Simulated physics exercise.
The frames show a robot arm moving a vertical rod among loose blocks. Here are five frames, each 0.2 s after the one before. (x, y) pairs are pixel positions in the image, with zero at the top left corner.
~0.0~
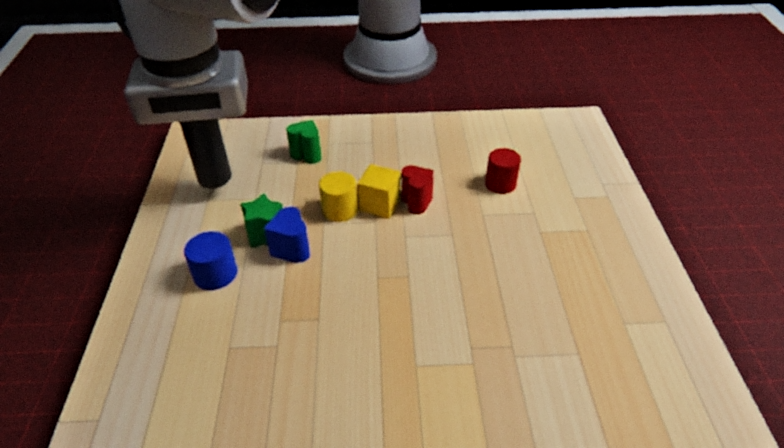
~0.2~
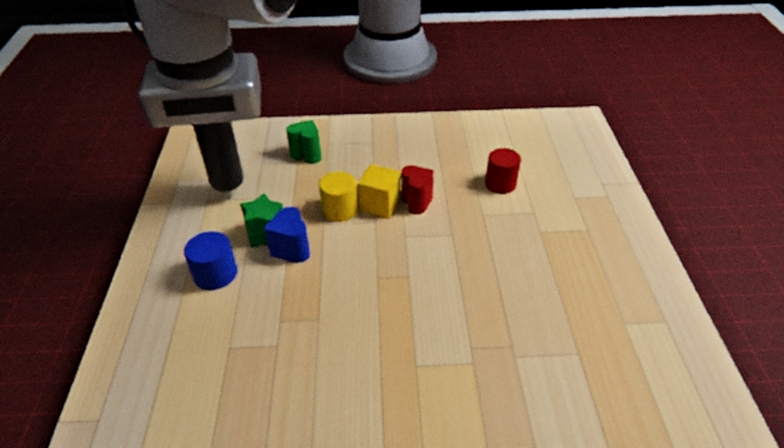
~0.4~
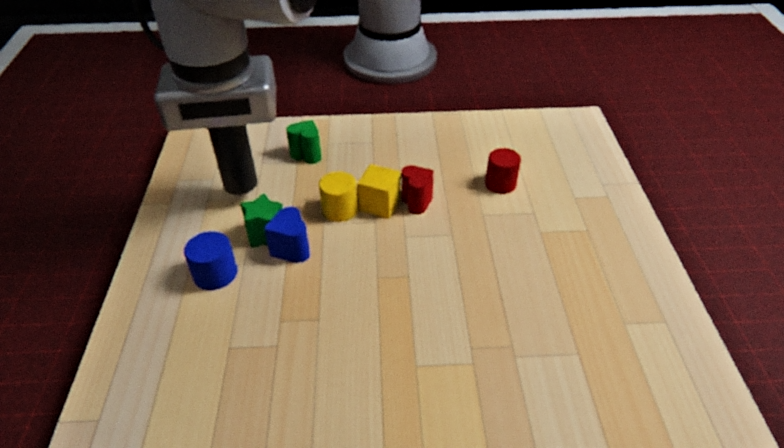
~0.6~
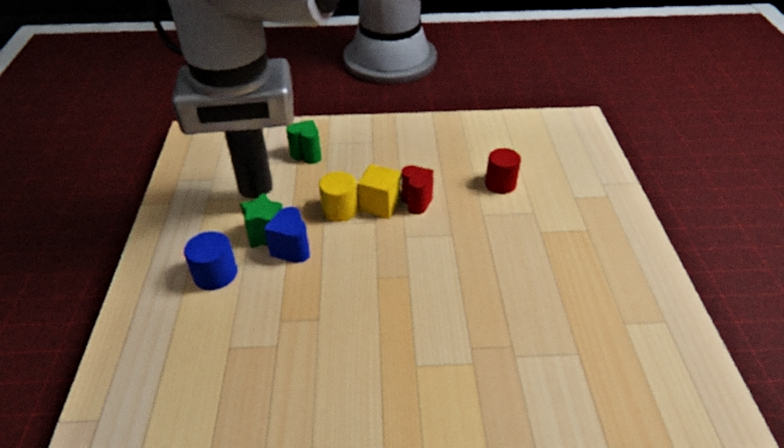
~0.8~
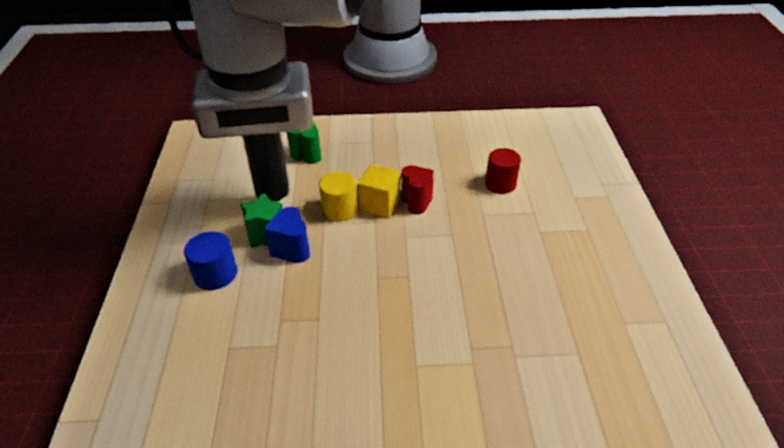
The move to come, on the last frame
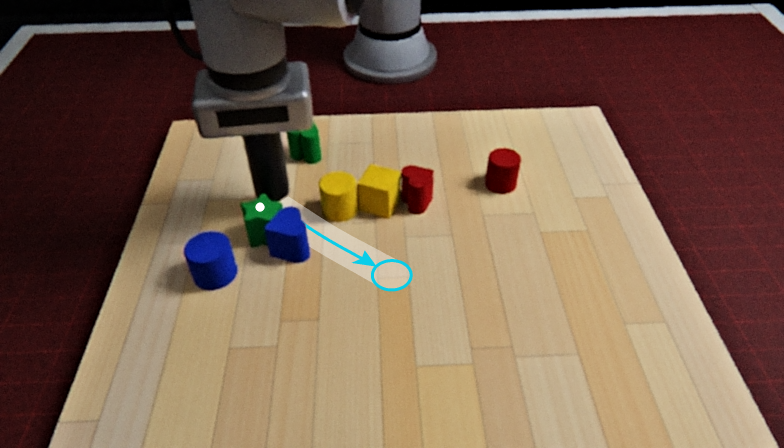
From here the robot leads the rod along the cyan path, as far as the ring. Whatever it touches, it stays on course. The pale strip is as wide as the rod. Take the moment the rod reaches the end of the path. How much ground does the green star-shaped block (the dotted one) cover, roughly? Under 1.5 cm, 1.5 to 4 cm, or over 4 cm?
Short of 1.5 cm.
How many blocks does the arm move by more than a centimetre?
It will shift just one block.
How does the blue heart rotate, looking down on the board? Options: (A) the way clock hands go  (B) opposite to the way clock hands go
Choice A: The way clock hands go.
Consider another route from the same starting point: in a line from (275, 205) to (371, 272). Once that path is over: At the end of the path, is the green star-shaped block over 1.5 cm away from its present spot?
Answer: No.
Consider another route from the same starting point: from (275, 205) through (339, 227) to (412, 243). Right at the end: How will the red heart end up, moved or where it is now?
At the end of the path, the red heart has moved off its old spot.
Drawn move, from (275, 205) over (328, 240) to (392, 275); the dot is on the green star-shaped block.
The first path, step by step. One third of the way, rod (309, 216); blue heart (289, 228), turned 25° clockwise.
Two thirds of the way, rod (348, 239); blue heart (292, 233), turned 55° clockwise.
At the end, rod (392, 262); green star-shaped block still; blue heart (292, 233), turned 55° clockwise.
